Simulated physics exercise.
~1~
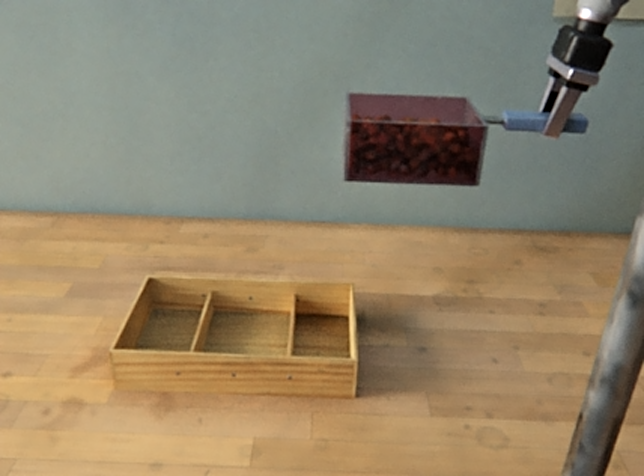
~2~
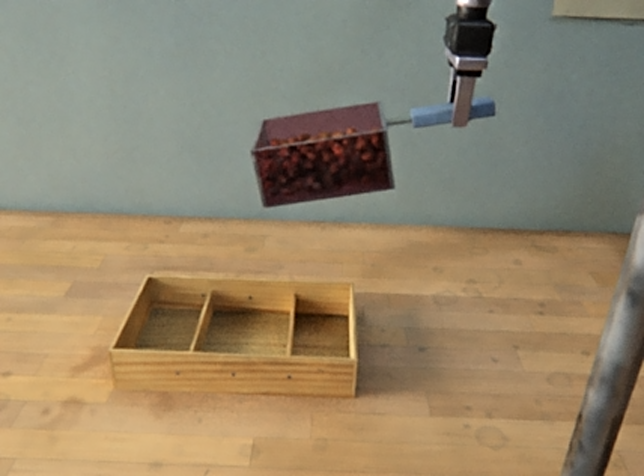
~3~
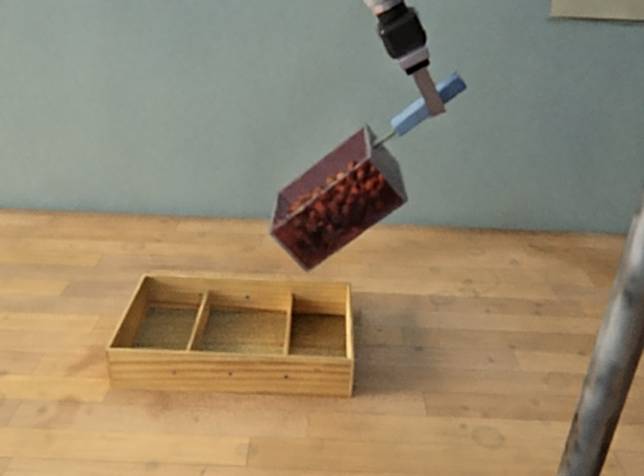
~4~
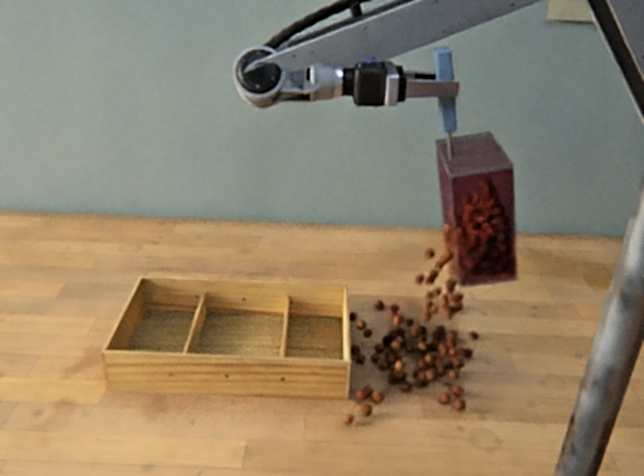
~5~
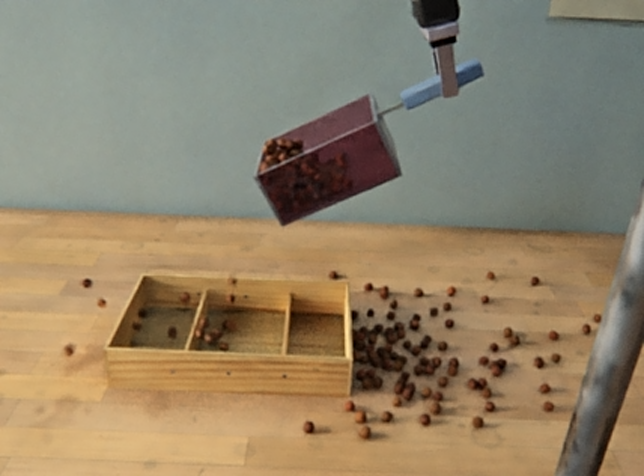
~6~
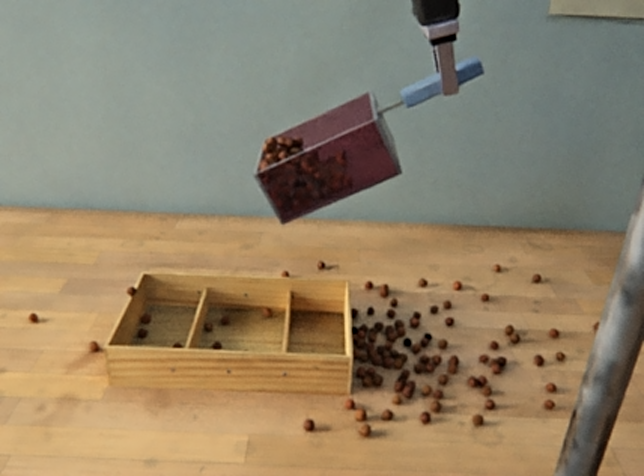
A robot arm holds a clear, reddish box of round brown nuts by a blue handle above a pale wooden table, seen slightly from above against a blue-grey wall. Below, to the left, sits a shallow wooden crate split into three parts, with a grey metal pole at the right. The arm moves the box left and tips it steeply, then swings it right until it hangs upright, mouth down. Nuts pour onto the table beside the crate. The arm brings the box back left, partly levelled and still holding many nuts, while most spilled ones lie scattered and only a few rest inside the crate.
